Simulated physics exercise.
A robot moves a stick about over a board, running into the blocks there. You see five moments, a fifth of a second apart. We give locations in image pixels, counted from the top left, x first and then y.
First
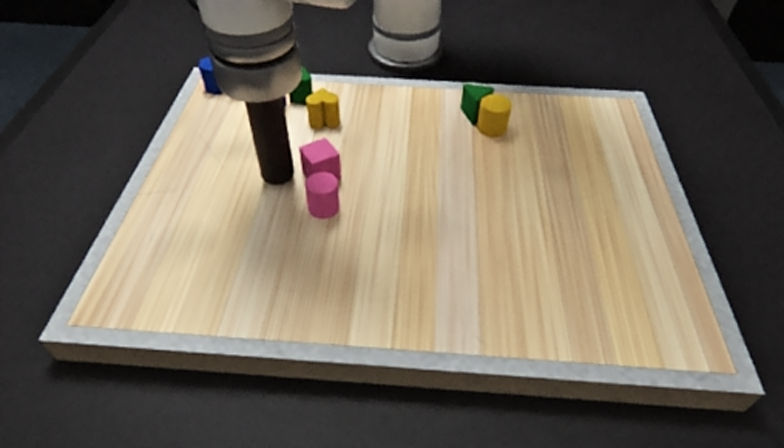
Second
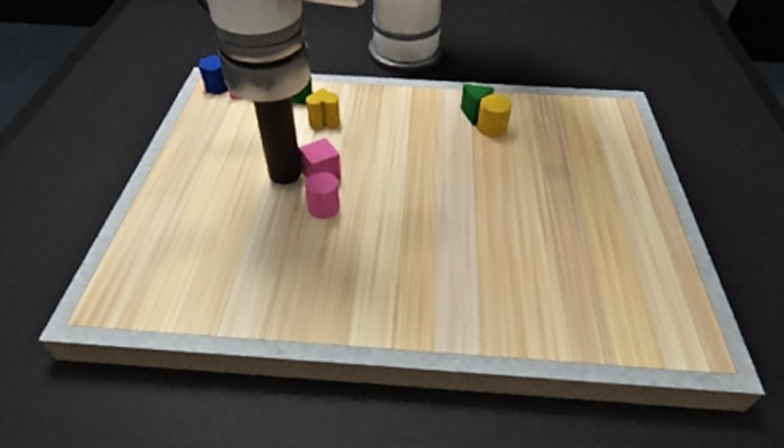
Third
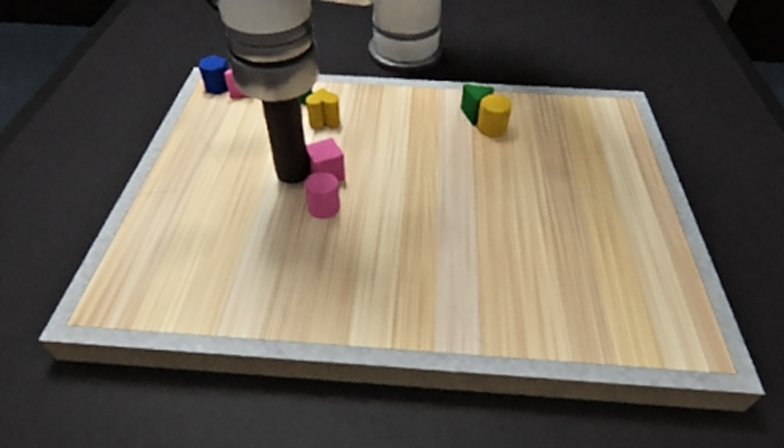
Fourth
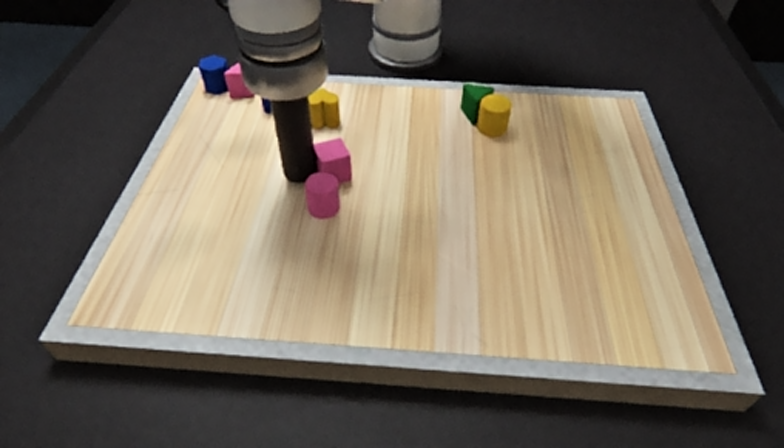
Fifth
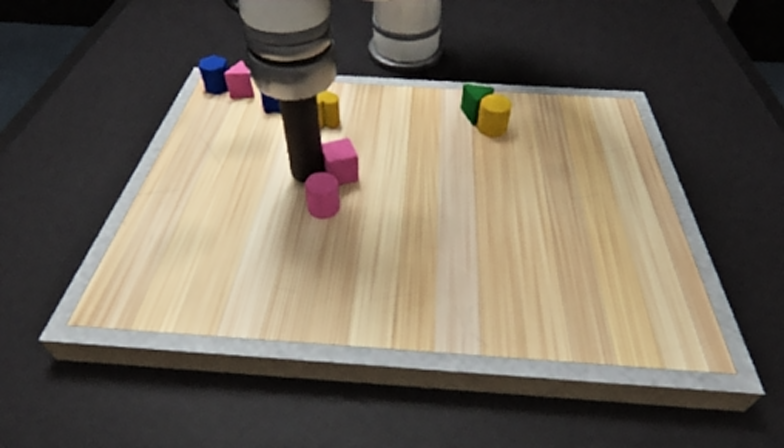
A robot arm holding a dark stick slides slowly to the right across a pale wooden board with a grey rim, seen from above at a slant by a still camera. Two pink blocks, one square and one round, sit near the tip, with blue, pink, green and yellow blocks along the far edge. The stick nudges the square block slightly rightward, while the round one barely moves.
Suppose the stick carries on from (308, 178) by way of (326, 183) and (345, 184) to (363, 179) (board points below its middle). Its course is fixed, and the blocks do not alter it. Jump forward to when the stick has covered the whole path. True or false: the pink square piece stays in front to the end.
That statement is accurate.
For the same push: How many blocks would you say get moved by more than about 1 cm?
Expect one.
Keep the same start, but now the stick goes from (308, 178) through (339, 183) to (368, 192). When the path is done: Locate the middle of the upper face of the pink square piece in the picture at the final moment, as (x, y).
My prediction: (386, 148).
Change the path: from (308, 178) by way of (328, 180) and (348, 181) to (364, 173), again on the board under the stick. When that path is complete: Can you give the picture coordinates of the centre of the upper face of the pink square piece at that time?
I predict (396, 147).
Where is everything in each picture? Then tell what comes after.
Stick's lower end at (278, 174); pink round block at (321, 182); pink square piece at (319, 150), in the first frame.
Stick at (285, 174); blocks still, in the second frame.
Stick at (293, 173); pink square piece at (324, 149), in the third frame.
Stick at (300, 173); pink square piece at (331, 149), in the fourth frame.
Stick at (308, 172); pink round block at (321, 182); pink square piece at (339, 149), in the fifth frame.
On the path given first. Halfway along, stick at (336, 179); pink square piece at (365, 150), turned 20° anticlockwise.
At the end, stick at (363, 174); pink round block still; pink square piece at (392, 144), turned 15° anticlockwise.
